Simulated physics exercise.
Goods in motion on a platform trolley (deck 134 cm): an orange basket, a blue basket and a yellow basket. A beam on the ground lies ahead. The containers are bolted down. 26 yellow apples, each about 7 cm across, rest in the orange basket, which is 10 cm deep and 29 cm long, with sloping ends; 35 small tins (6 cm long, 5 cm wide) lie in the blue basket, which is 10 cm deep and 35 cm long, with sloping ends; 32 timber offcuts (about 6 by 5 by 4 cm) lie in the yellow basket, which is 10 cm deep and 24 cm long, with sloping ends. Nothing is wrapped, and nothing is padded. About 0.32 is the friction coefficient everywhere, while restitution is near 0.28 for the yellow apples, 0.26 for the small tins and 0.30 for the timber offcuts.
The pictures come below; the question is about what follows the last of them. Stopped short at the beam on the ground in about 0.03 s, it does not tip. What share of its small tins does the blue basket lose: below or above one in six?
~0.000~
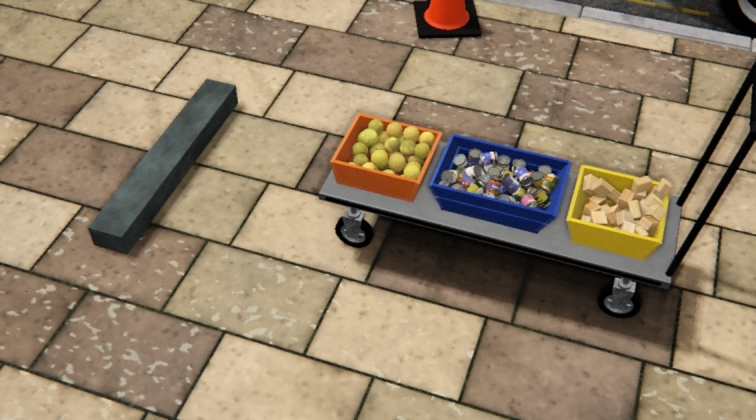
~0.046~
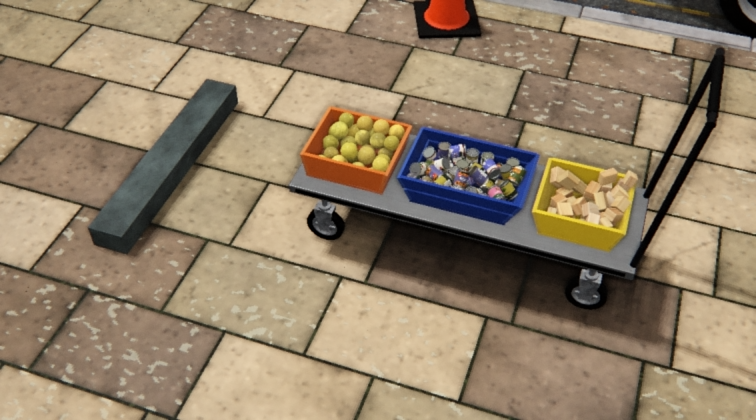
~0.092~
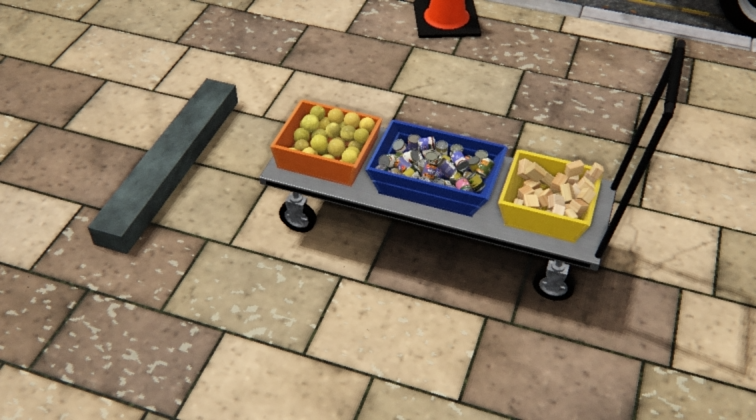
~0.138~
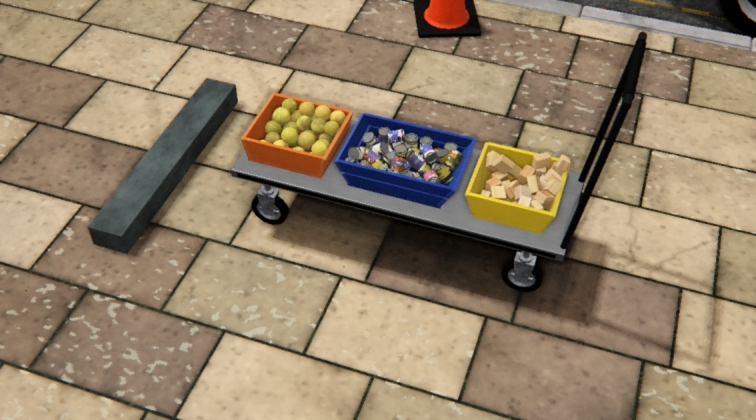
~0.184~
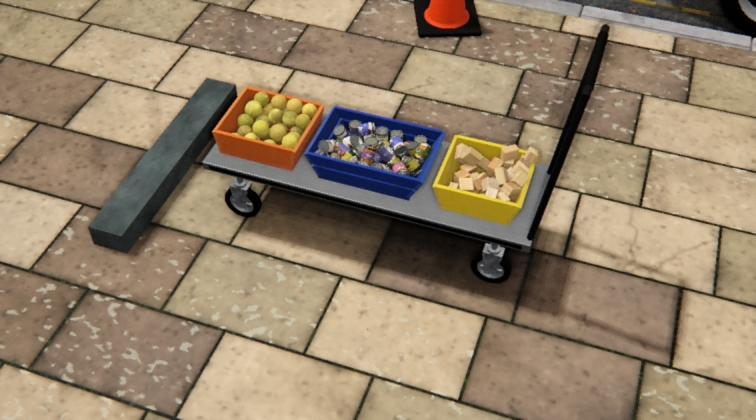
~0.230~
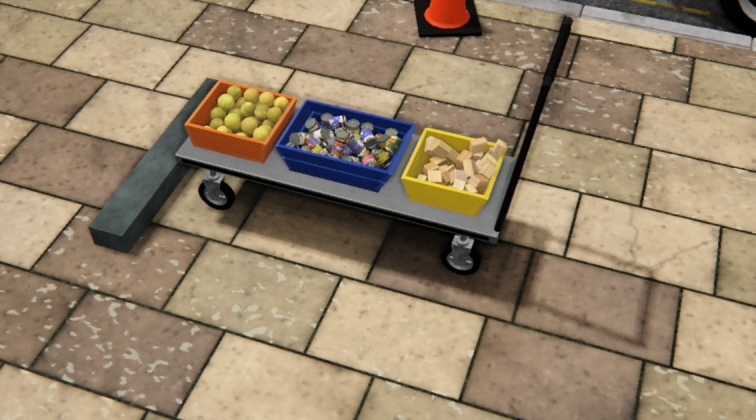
In excess of a sixth of the small tins come out of the blue basket.
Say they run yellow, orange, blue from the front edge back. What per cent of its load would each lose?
With that order the orange basket sheds 10 per cent of its load, the blue basket 20 per cent, and the yellow basket 30 per cent.
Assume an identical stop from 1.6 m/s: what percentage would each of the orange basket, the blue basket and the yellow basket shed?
Then the orange basket sheds 0 per cent of its load, the blue basket 0 per cent, and the yellow basket 10 per cent.
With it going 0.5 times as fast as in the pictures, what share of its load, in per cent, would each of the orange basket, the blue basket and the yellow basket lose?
In that case the orange basket sheds 0 per cent, the blue basket 0 per cent and the yellow basket 0 per cent.
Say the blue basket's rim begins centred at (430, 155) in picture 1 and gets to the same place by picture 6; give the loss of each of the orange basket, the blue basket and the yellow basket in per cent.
Orange basket 0 %, blue basket 0 %, yellow basket 0 %.
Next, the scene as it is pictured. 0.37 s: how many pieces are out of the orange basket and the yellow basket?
Estimate at that time - orange basket 0, yellow basket 0, give or take.
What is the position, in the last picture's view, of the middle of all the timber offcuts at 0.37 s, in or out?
Near (405, 151) in pixels.
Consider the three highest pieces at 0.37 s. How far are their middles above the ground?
Close to 54 cm up.
After 0.27 s, contact.
After 0.37 s, 0 of 26 out of the orange basket, 0 of 35 out of the blue basket and 0 of 32 out of the yellow basket.
After 0.49 s, 1 of 26 out of the orange basket, 4 of 35 out of the blue basket and 9 of 32 out of the yellow basket.
After 0.72 s, 2 of 26 out of the orange basket, 9 of 35 out of the blue basket and 9 of 32 out of the yellow basket.
Final count (at 1.22 s), 3 of 26 out of the orange basket, 9 of 35 out of the blue basket and 9 of 32 out of the yellow basket. Asked share, 9 of 35, 26 per cent.
